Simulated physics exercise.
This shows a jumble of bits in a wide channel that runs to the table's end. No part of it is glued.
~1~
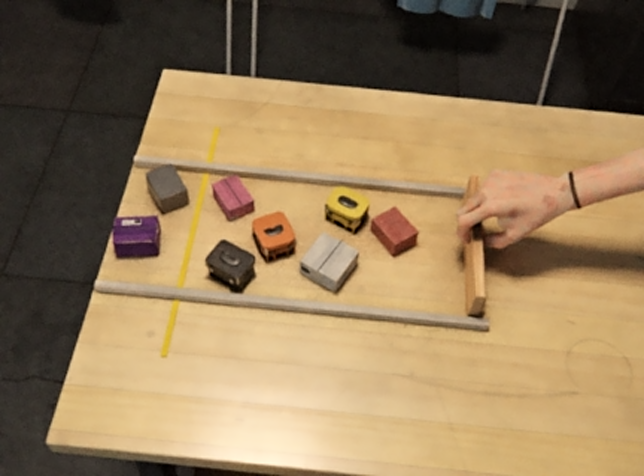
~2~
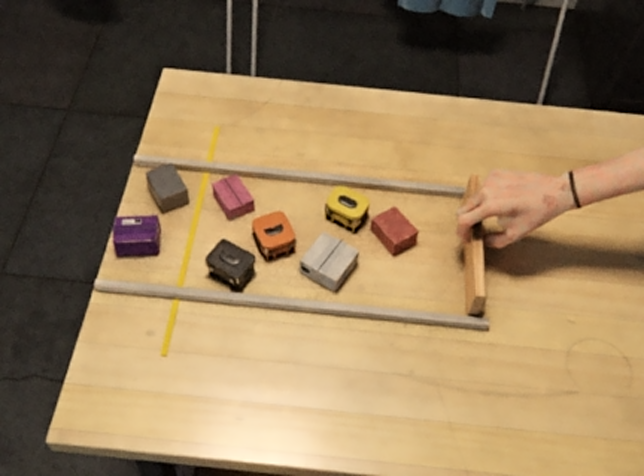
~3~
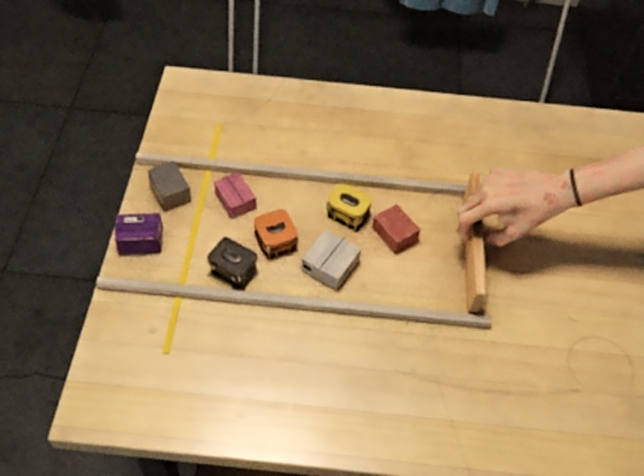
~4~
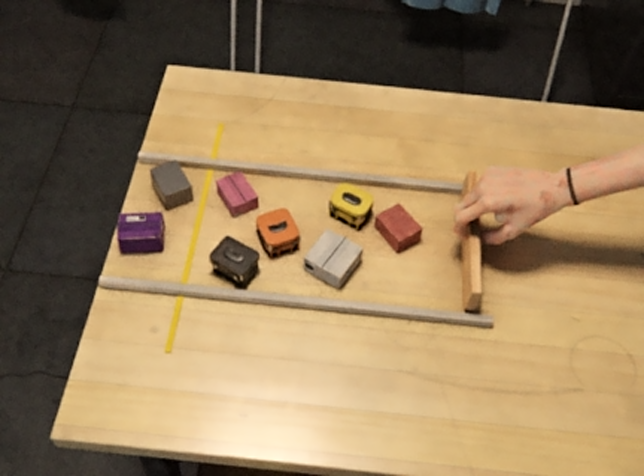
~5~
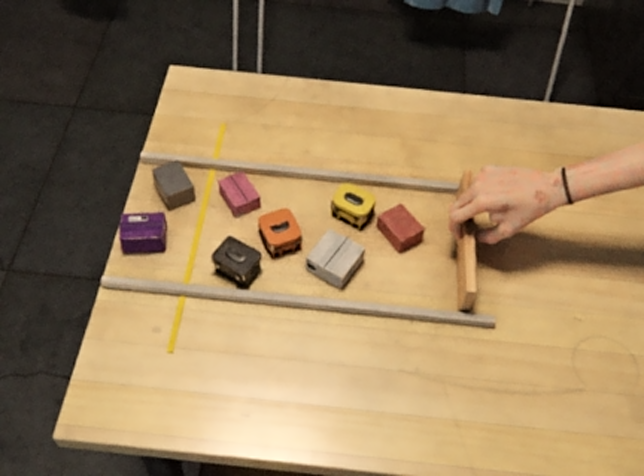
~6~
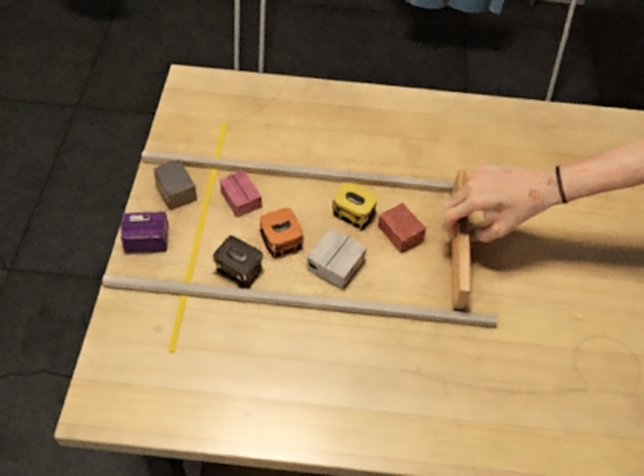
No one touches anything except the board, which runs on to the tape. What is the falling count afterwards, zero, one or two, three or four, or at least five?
I predict that one of them or two will leave the table.
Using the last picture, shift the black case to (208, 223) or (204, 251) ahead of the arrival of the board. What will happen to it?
At the first place it goes off the edge, and at the second it rests in place.
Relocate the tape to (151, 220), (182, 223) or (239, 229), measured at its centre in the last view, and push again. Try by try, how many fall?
In that order 5, 3 and 0.
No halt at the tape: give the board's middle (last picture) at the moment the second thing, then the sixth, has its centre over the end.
At (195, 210) for the second, at (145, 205) for the sixth.
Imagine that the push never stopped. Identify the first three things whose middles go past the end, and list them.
Order, earliest first: The purple box; the grey block; the black case.
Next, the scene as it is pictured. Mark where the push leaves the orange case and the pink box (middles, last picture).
Orange case: About (148, 214); pink box: About (167, 179).
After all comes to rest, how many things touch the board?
Contact count: 3.
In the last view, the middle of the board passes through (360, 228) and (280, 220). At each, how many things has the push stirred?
One spot: 3. Other spot: 6.
A little later, none off yet; purple box at rest near (145, 232); grey block at rest near (175, 184); pink box at rest near (241, 193).
Next, none off yet; purple box at rest near (145, 232); grey block at rest near (175, 184); pink box at rest near (234, 188).
When it is over, the number that fall off is one or two; down, purple box.
